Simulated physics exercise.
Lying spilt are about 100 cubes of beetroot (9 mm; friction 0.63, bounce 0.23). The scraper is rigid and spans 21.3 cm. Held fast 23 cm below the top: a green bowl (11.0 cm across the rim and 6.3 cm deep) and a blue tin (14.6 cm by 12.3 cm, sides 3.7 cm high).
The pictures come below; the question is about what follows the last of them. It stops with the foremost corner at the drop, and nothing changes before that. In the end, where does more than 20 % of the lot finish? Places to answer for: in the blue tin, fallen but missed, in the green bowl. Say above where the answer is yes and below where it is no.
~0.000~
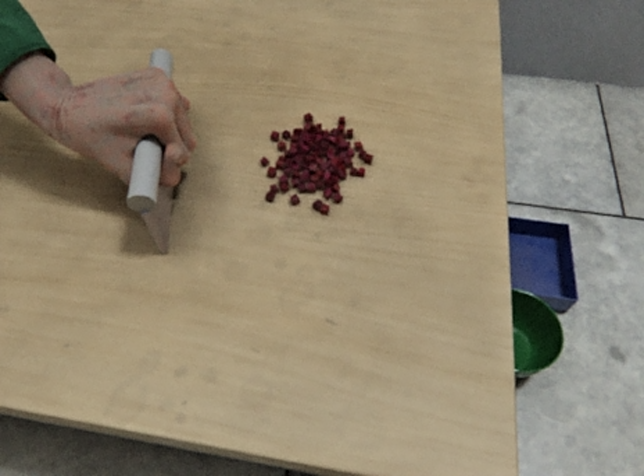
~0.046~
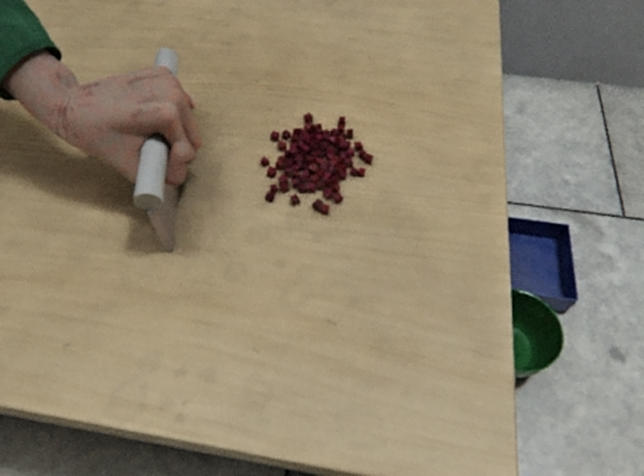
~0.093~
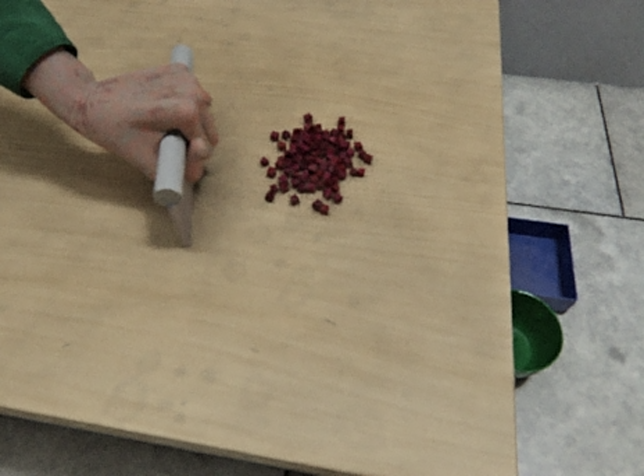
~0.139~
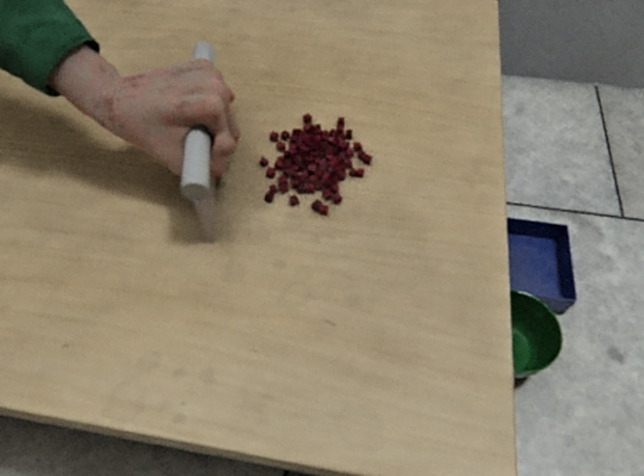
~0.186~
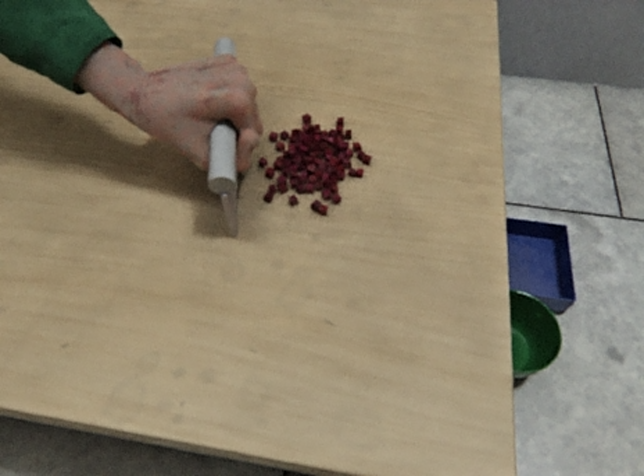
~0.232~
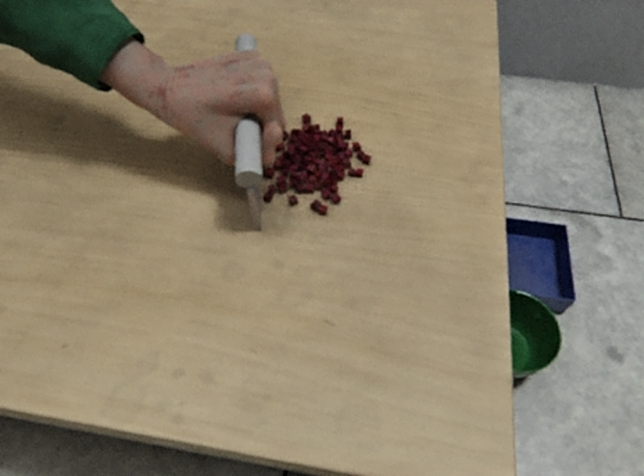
Blue tin: Above; missed: Above; green bowl: Below.
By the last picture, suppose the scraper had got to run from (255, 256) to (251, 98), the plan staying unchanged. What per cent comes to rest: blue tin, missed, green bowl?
Blue tin 5, missed 5, green bowl 10.
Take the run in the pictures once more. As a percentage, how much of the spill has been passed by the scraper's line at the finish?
10 %.
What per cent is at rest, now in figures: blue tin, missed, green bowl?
Result: Blue tin = 35; missed = 30; green bowl = 0.
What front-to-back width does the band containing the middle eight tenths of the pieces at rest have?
I'd say some 20 centimetres.
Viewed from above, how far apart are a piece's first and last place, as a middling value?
I'd put it at close to 28 cm.
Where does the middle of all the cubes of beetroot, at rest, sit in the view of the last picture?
Around (500, 238).
After 0.50 s, scraper 24 cm from its start, spill 15 cm wide; still on top 100 %.
After 0.77 s, scraper 37 cm from its start, spill 19 cm wide; off the edge, not caught 15 %, still on top 85 %.
Then, at 1.00 s, scraper 37 cm from its start, spill 21 cm wide; blue tin 35 %, off the edge, not caught 30 %, still on top 35 %.
In the end, at 2.2 s, green bowl 0 %, blue tin 35 %, fallen but missed 30 %, still on top 35 %.
